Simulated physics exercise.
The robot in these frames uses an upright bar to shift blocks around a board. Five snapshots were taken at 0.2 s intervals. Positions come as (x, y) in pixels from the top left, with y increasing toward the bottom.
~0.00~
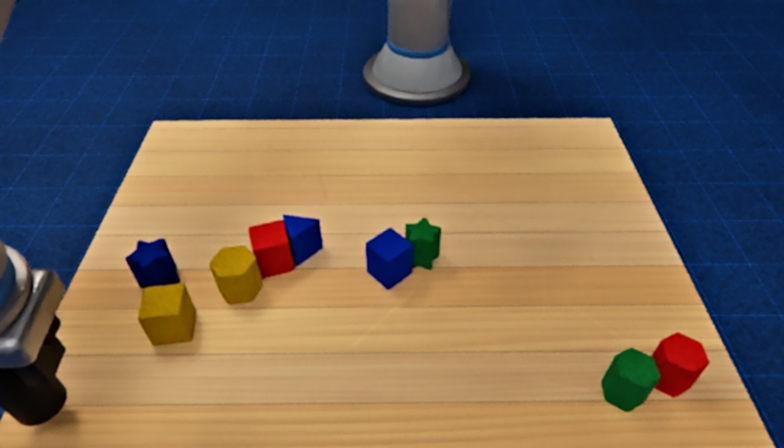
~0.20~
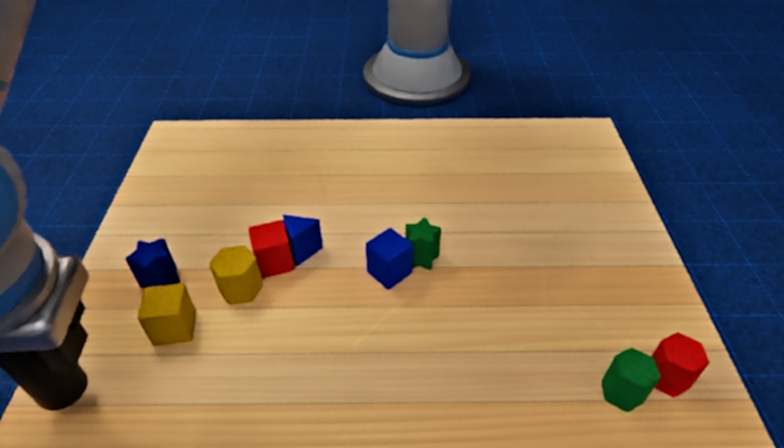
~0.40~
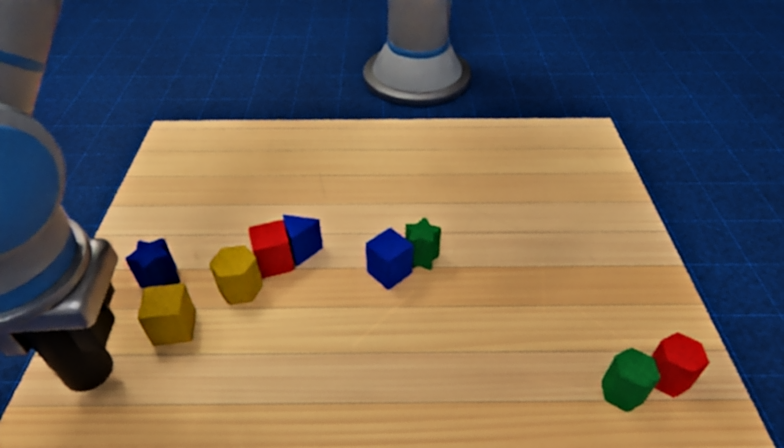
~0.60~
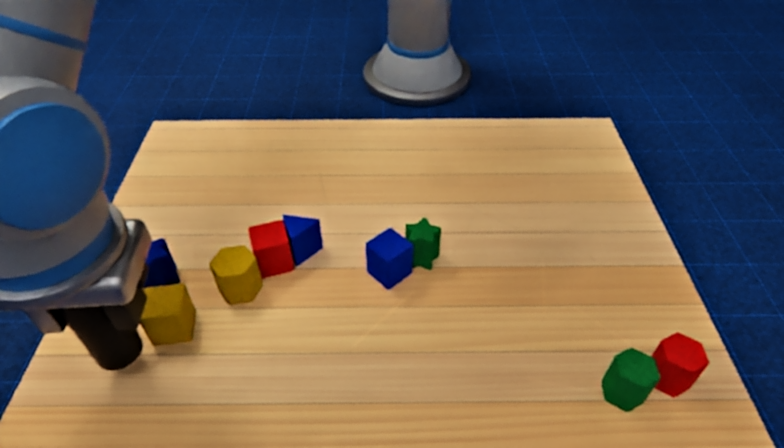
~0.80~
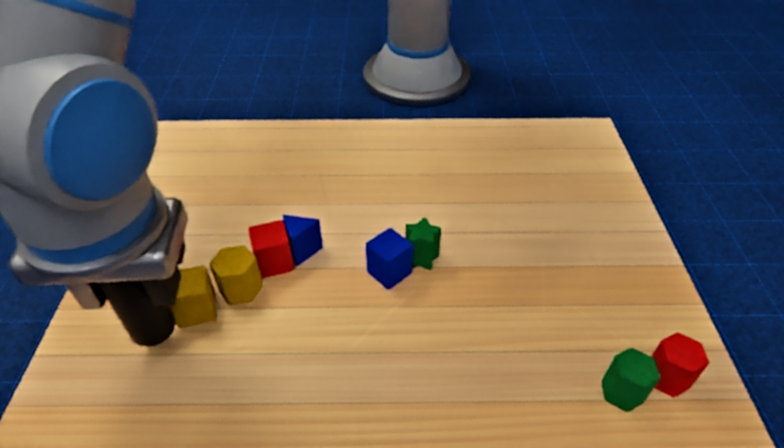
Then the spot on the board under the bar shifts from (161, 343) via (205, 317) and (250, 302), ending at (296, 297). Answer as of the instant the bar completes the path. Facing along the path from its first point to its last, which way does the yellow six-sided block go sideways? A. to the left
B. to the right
(A)
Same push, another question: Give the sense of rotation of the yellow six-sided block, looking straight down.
The block spins clockwise.
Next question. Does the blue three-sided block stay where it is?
It seems not.
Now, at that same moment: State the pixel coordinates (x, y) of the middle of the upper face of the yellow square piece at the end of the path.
It comes to (222, 248).
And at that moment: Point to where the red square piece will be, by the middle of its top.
My estimate: (297, 216).
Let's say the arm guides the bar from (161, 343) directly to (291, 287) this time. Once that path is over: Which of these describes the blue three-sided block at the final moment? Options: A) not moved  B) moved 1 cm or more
B (moved 1 cm or more)
What follows on the original path. One third of the way, bar at (199, 302); yellow square piece at (215, 255), turned 35° anticlockwise; yellow six-sided block at (255, 238), turned 25° clockwise; red square piece at (291, 219); blue three-sided block at (319, 212).
Two thirds of the way, bar at (246, 287); yellow square piece at (222, 248), turned 90° anticlockwise; yellow six-sided block at (258, 225), turned 60° clockwise; red square piece at (297, 216); blue three-sided block at (326, 210).
At the end, bar at (293, 283); yellow square piece at (222, 248), turned 90° anticlockwise; yellow six-sided block at (258, 225), turned 60° clockwise; red square piece at (297, 216); blue three-sided block at (326, 210).
